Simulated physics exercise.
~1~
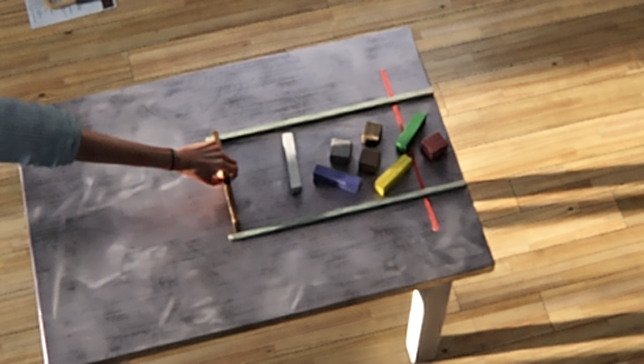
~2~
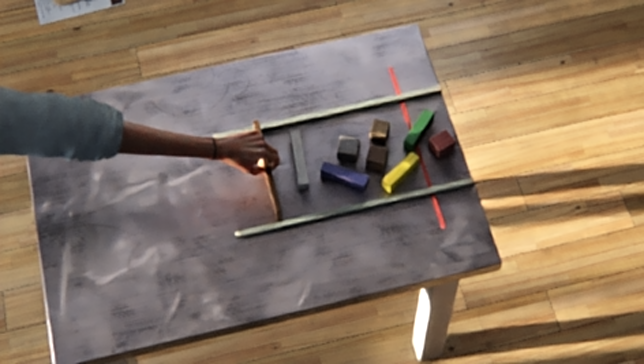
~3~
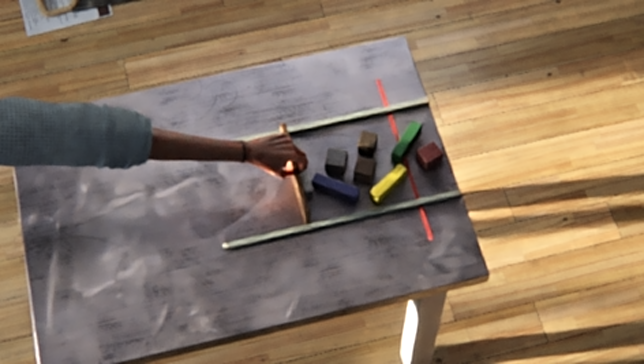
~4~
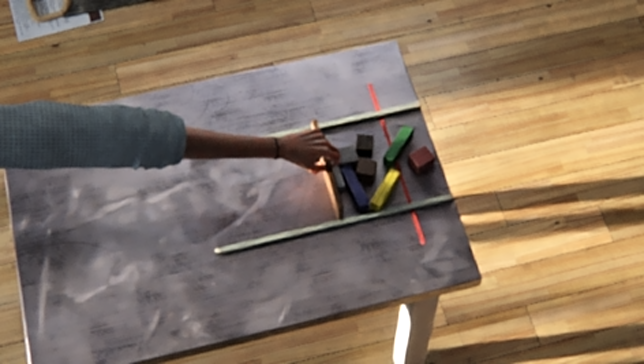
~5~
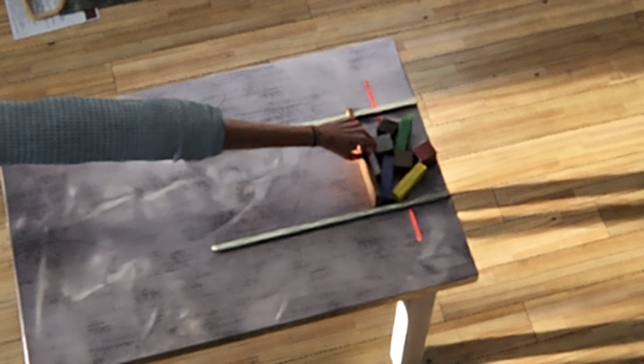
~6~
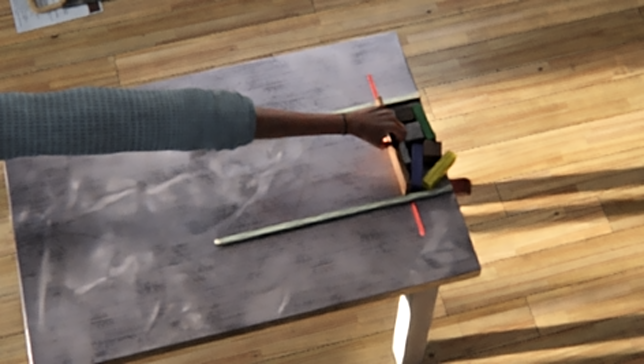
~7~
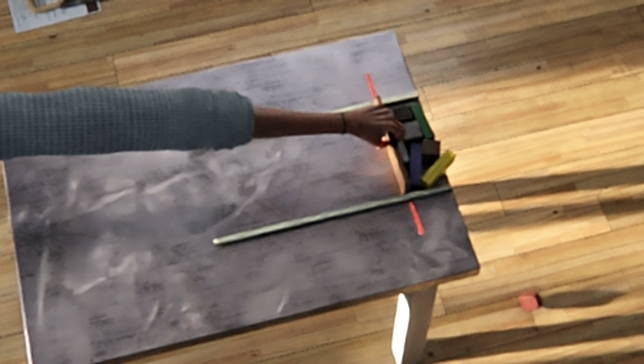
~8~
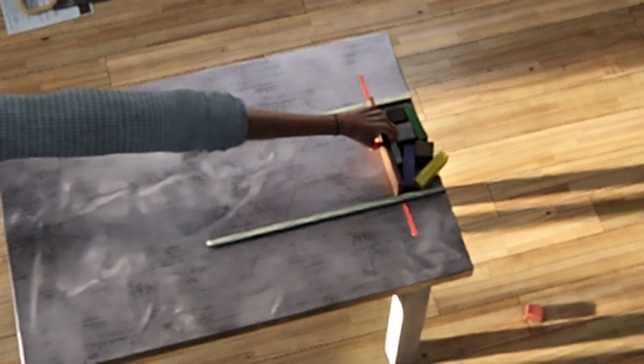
At first, a hand holds an upright board between two pale rails on a grey table, with coloured blocks and bars lying loose to its right near a red tape line. The hand pushes the board rightward, and it meets the white bar, then gathers the blue bar and dark blocks. The pieces bunch together and press toward the table's right edge, shifting the green, yellow and red ones. As the board reaches the tape, the red block tips off the edge. It lands on the wooden floor, while the board stops and the others stay crowded on the table, the yellow stick jutting over the edge.
